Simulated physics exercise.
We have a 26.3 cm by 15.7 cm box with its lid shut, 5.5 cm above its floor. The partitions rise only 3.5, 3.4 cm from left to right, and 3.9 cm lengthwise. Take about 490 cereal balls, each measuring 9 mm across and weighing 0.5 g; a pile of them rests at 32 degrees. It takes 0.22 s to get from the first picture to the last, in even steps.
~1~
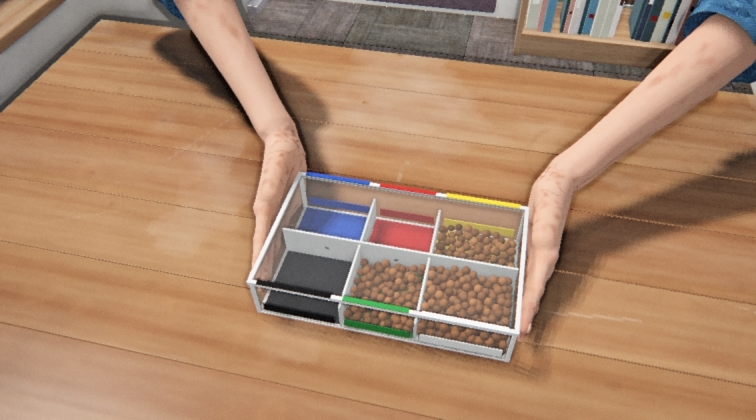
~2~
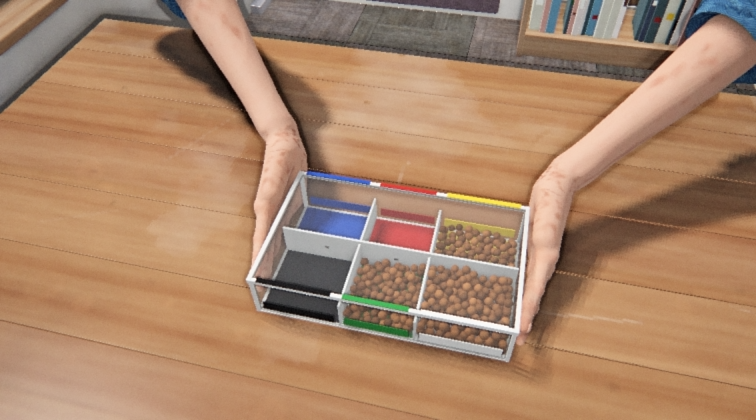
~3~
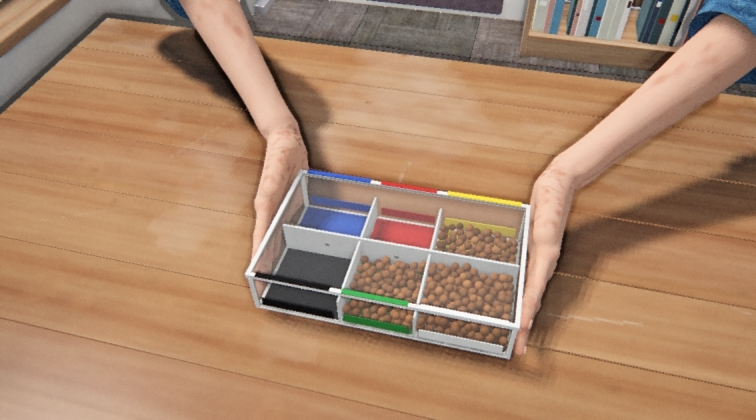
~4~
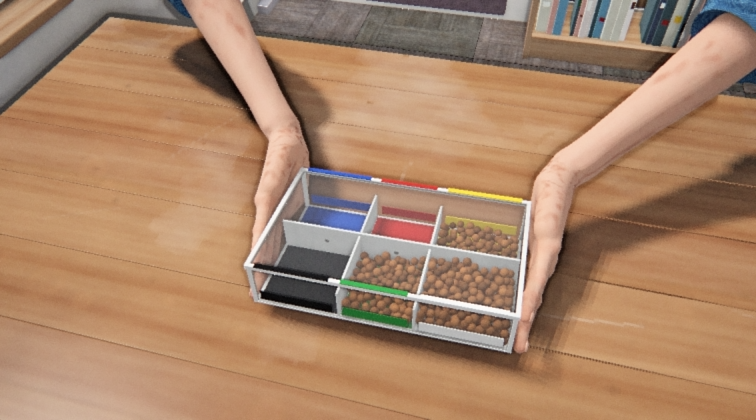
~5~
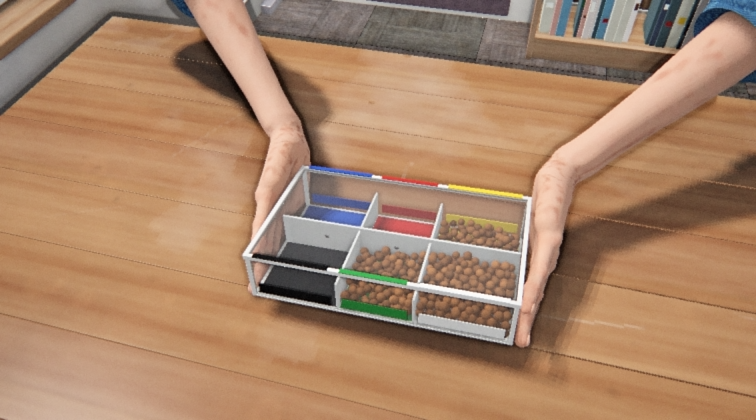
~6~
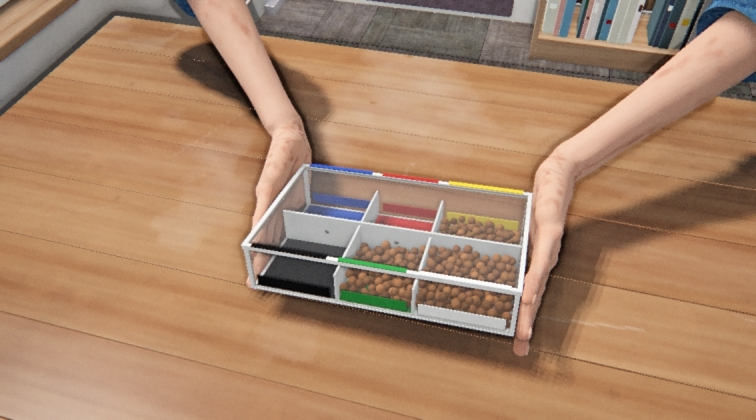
Two hands tilted a clear, lidded box on a wooden table, slowly raising its front edge, while the small brown balls stayed in the green, white and yellow sections and the others remained empty.
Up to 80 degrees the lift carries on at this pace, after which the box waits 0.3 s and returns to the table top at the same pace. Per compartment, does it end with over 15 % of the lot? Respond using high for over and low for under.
Red low, blue low, green high, yellow high, white high, black low.
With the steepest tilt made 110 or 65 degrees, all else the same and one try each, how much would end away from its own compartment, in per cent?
About 30 and about 10 per cent, in that order.
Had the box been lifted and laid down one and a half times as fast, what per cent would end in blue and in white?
Final per cent - blue: 5, white: 40.
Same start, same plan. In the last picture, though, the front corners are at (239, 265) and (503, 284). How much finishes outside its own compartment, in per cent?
My guess is close to 35 per cent.
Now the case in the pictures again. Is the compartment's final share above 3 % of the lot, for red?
For red, the answer is affirmative.
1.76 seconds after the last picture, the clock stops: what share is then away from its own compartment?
I'd put it at about 15 per cent.
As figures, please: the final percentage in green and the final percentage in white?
Final shares - green 20 percent, white 40 percent.
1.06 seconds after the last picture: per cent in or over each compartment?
You'd find red at 5, blue at 0, green at 25, yellow at 25, white at 45 and black at 0 per cent.
Then, 1.06 s after the last picture, tilt 80 degrees; red 5 %, green 25 %, yellow 25 %, white 45 %.
Then, 1.76 s after the last picture, tilt 42 degrees; red 10 %, blue 5 %, green 20 %, yellow 25 %, white 40 %.
Then, 2.50 s after the last picture, tilt 0 degrees; red 10 %, blue 5 %, green 20 %, yellow 25 %, white 40 %.
In the end, red 10 %, blue 5 %, green 20 %, yellow 25 %, white 40 %, black 0 %.
